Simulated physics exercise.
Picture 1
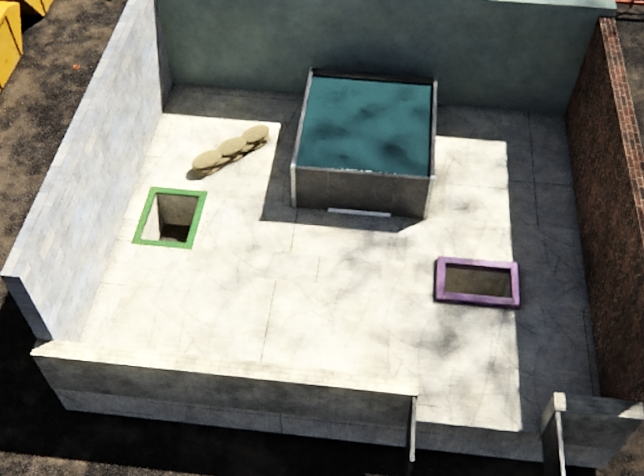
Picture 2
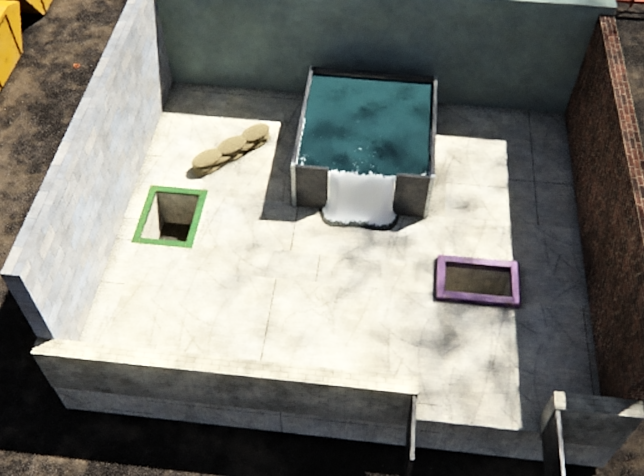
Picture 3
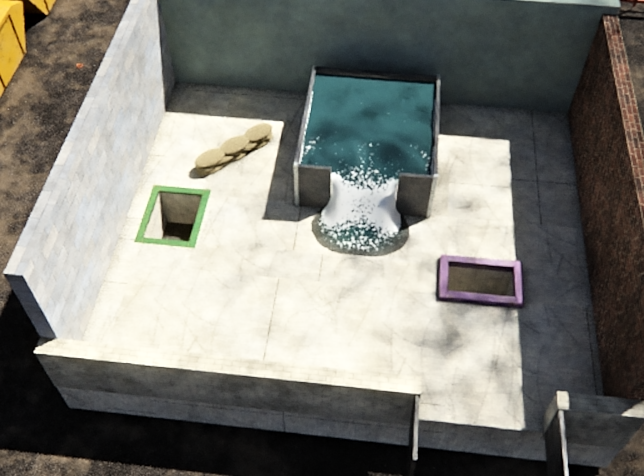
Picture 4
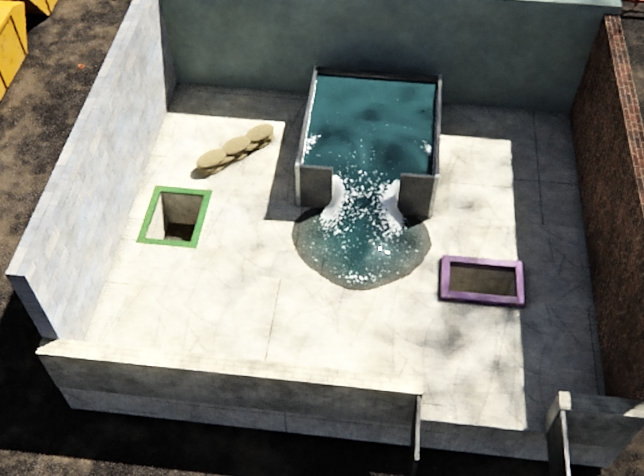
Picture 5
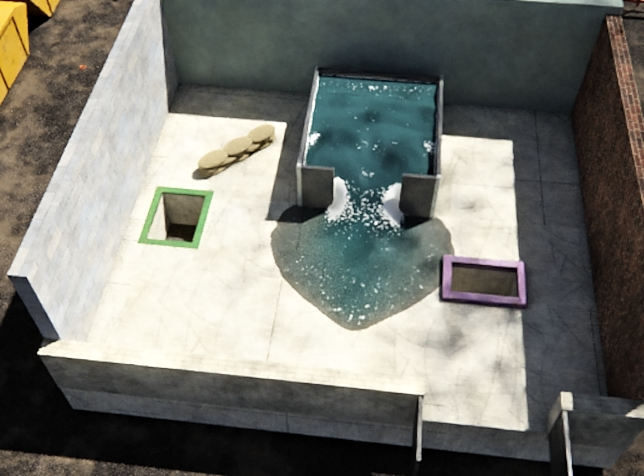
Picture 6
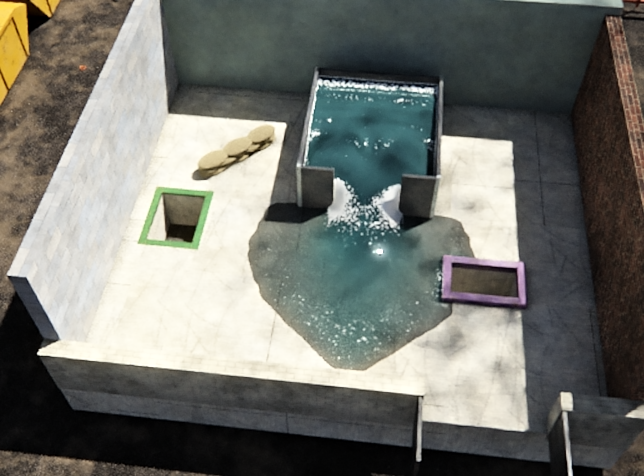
The clip shows a walled concrete slab with green-framed and purple-framed openings and a tank of still water; water then pours through a gap in the tank's front and spreads across the pale floor in a widening pool.
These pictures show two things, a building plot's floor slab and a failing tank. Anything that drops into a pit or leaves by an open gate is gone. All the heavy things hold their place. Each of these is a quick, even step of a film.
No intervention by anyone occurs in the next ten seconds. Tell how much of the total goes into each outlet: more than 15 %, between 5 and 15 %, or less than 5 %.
In the end the gate takes in a considerable amount - past fifteen per cent, the purple pit takes in a trifling amount - short of five per cent, the green pit takes in a considerable amount - past fifteen per cent.
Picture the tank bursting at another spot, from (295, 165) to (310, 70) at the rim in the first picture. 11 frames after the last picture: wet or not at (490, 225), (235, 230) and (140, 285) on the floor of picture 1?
The first would be still unwetted, the second drenched and the third drenched.
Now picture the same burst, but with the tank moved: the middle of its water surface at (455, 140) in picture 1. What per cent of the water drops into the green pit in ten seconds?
The green pit gets 12 per cent.
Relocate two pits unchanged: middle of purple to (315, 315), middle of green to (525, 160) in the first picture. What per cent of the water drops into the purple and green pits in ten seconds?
Looks like purple collects 20 percent and green collects 2 percent.
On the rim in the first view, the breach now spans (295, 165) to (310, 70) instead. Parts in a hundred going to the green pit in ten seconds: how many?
I'd estimate the green pit takes around 55 percent.
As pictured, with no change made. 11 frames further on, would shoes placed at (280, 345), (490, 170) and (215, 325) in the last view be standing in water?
As listed: Under water, dry, flooded.
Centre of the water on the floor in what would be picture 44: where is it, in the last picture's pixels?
Near (330, 245).
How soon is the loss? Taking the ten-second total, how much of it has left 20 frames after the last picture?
Around 30 % of the total, roughly.
A moment on, water covers 35 % of the floor; the gate 0 %, the purple pit 0 %, the green pit 0 %.
Next, water covers 40 % of the floor; the gate 4 %, the purple pit 1 %, the green pit 0 %.
Then, water covers 45 % of the floor; the gate 11 %, the purple pit 1 %, the green pit 1 %.
Later, water covers 70 % of the floor; the gate 18 %, the purple pit 1 %, the green pit 8 %.
In the end, water covers 95 % of the floor; the gate 24 %, the purple pit 1 %, the green pit 17 %.
